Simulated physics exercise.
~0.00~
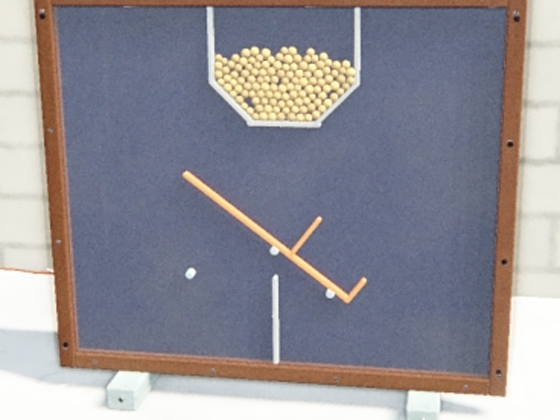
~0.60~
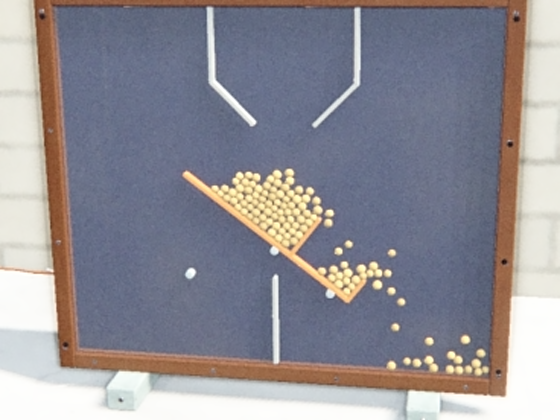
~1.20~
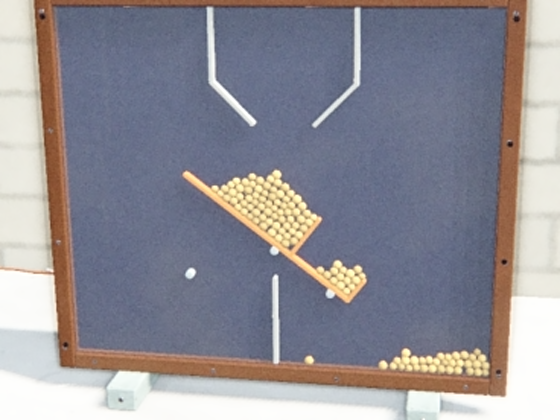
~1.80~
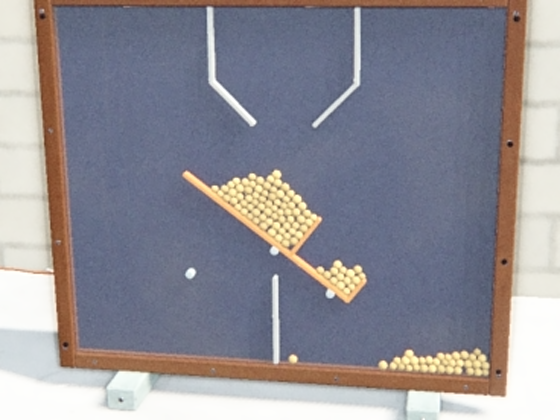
Inside an upright framed case with a dark blue back, small round yellow beads dropped from an opened hopper onto a tilted orange tray, where most piled up and stayed while some spilled off its lower end and settled at the bottom right.
